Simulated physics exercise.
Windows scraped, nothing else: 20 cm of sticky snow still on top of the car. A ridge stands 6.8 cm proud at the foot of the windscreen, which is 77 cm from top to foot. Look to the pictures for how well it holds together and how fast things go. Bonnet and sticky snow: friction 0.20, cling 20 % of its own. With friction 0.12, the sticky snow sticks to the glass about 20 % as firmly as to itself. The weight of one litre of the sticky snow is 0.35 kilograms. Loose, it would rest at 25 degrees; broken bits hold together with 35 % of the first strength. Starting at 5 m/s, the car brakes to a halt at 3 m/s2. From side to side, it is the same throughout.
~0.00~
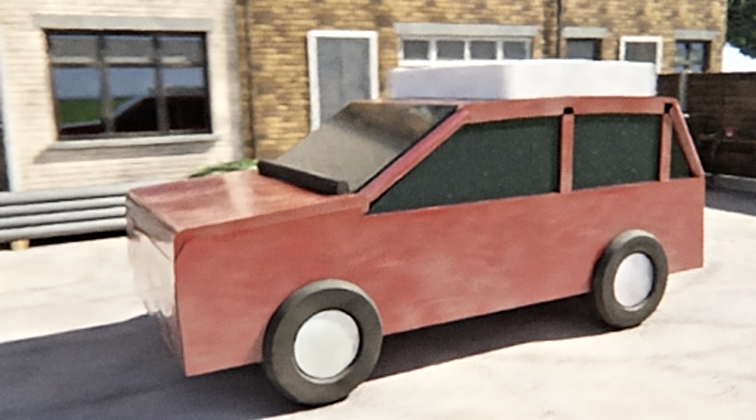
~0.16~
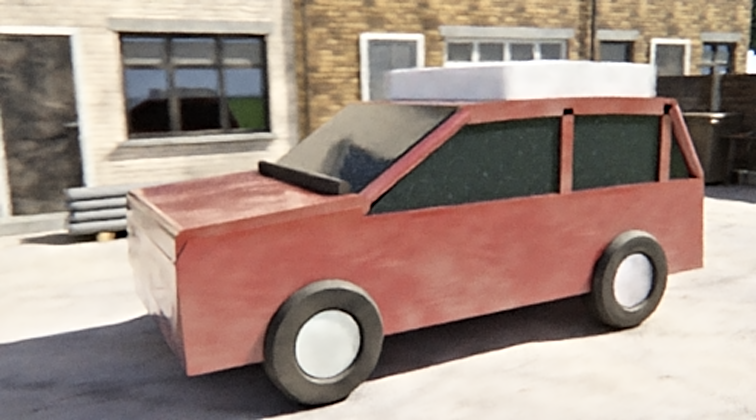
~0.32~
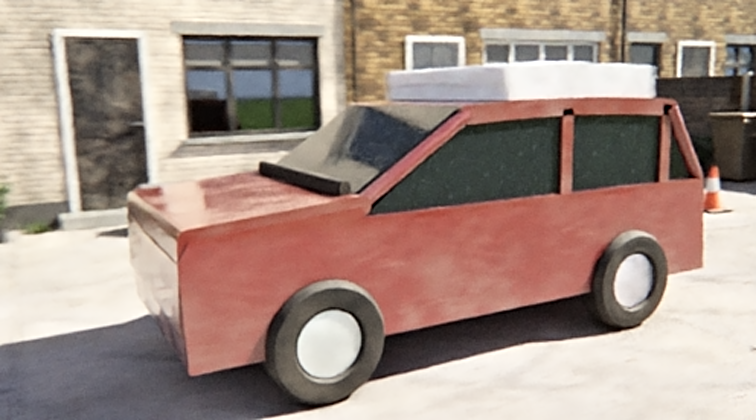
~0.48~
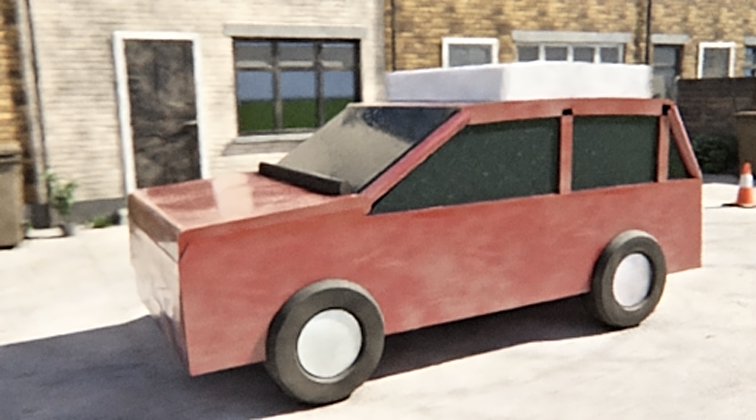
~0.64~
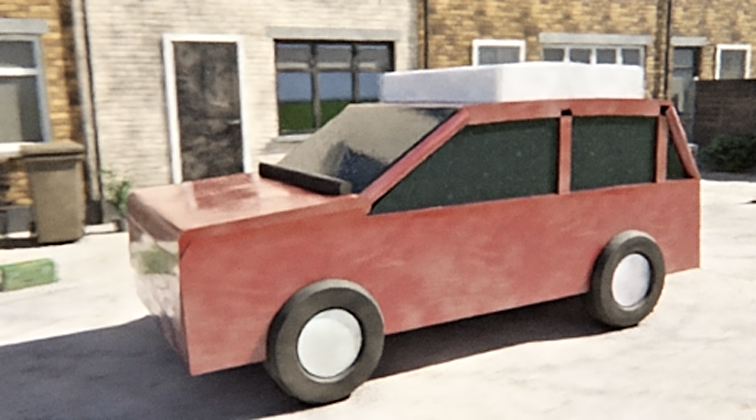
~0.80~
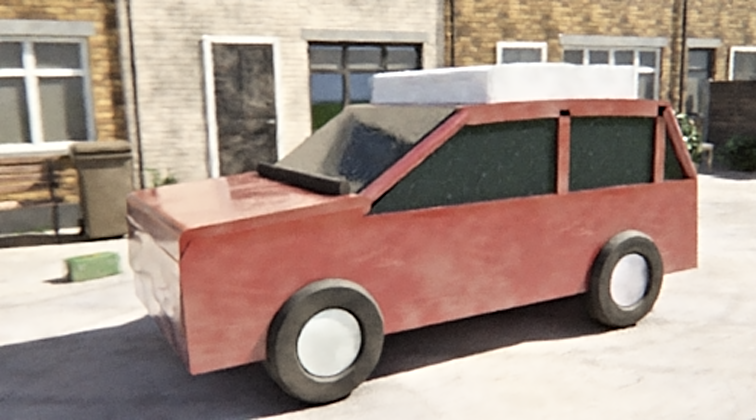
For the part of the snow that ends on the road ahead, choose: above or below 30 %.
Expect above.
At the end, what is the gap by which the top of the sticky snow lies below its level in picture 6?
The gap comes to roughly 40 centimetres.
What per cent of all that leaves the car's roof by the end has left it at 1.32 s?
The value is close to 20 %.
After 1.32 s, 82 % of the snow is on the roof, 18 % on the glass, none on the bonnet and none has gone off the nose.
After 1.94 s, 2 % of the snow is on the roof, 56 % on the glass, 41 % on the bonnet and 1 % has gone off the nose.
After 2.55 s, none of the snow is on the roof, 17 % on the glass, 63 % on the bonnet and 21 % has gone off the nose.
After 3.17 s, none of the snow is on the roof, 16 % on the glass, 33 % on the bonnet and 51 % has gone off the nose.
After 3.40 s, none of the snow is on the roof, 16 % on the glass, 32 % on the bonnet and 52 % has gone off the nose.
